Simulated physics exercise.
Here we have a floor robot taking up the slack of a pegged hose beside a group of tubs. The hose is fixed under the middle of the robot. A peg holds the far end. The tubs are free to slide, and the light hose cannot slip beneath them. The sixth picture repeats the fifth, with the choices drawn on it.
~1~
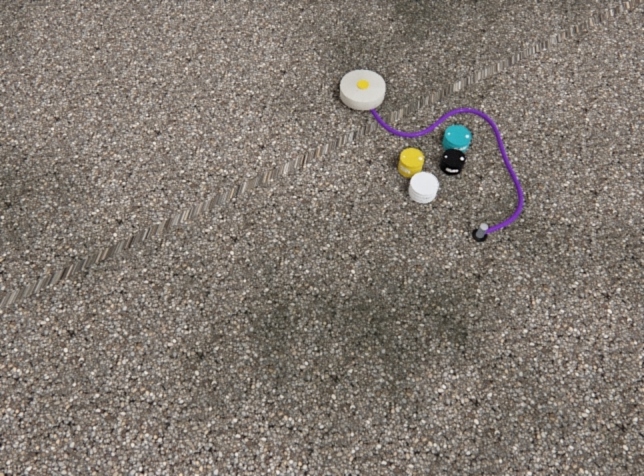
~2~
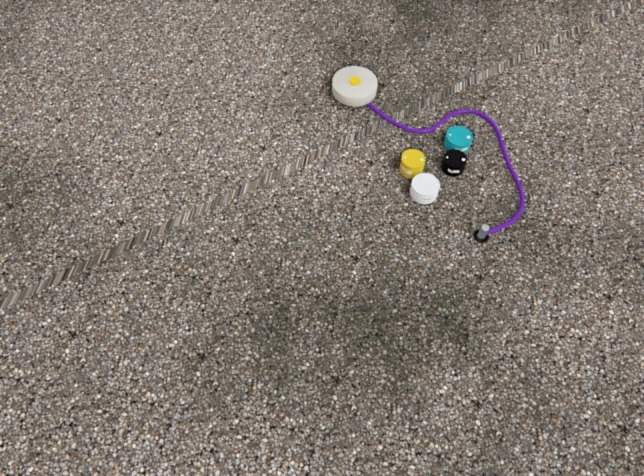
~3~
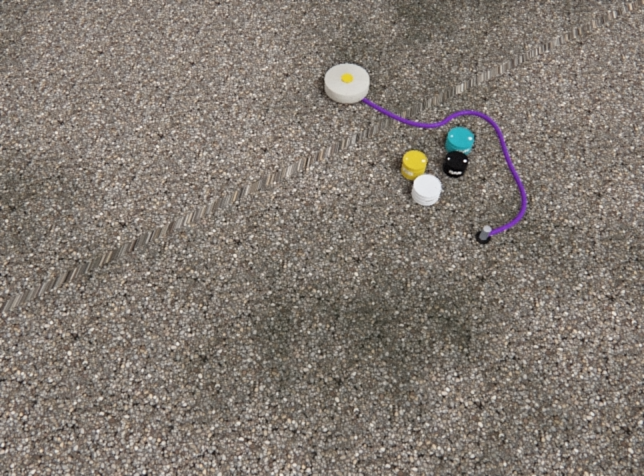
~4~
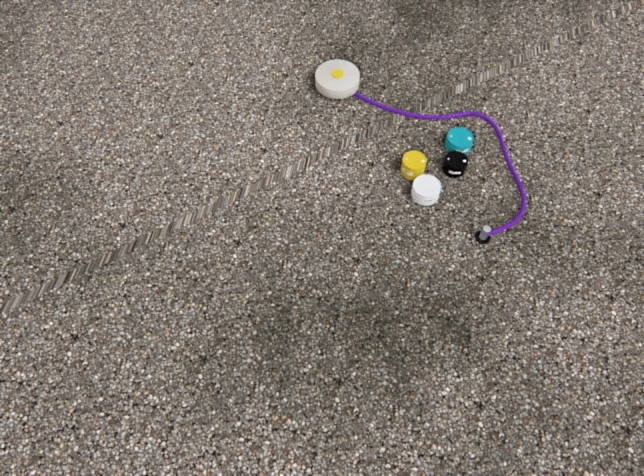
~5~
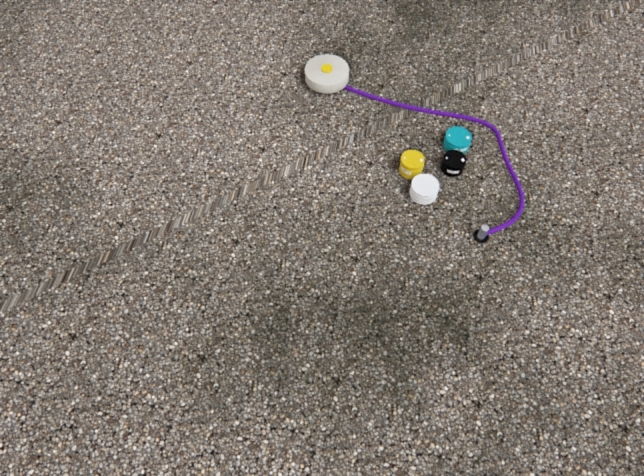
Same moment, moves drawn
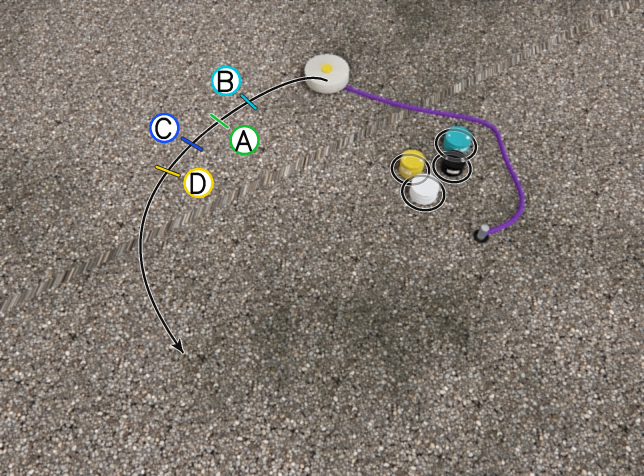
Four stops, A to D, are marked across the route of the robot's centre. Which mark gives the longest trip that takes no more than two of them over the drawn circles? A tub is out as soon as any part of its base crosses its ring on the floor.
No farther than A.
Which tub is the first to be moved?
The turquoise tub.
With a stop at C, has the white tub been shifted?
By then, no.
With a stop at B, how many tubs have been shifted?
One.
On the marked copy, A at (219, 121); B at (249, 102); C at (192, 144); D at (168, 171); the route from (327, 81) via (172, 165) to (183, 352).
Following A. Soon after the start, robot (285, 78).
Later, robot (248, 96); turquoise tub (450, 144).
In the end, robot (218, 115); black tub (451, 165); turquoise tub (430, 153); one over the rings.
As for the rest, B is within the limit but short; C has three over the rings; D has four over the rings.
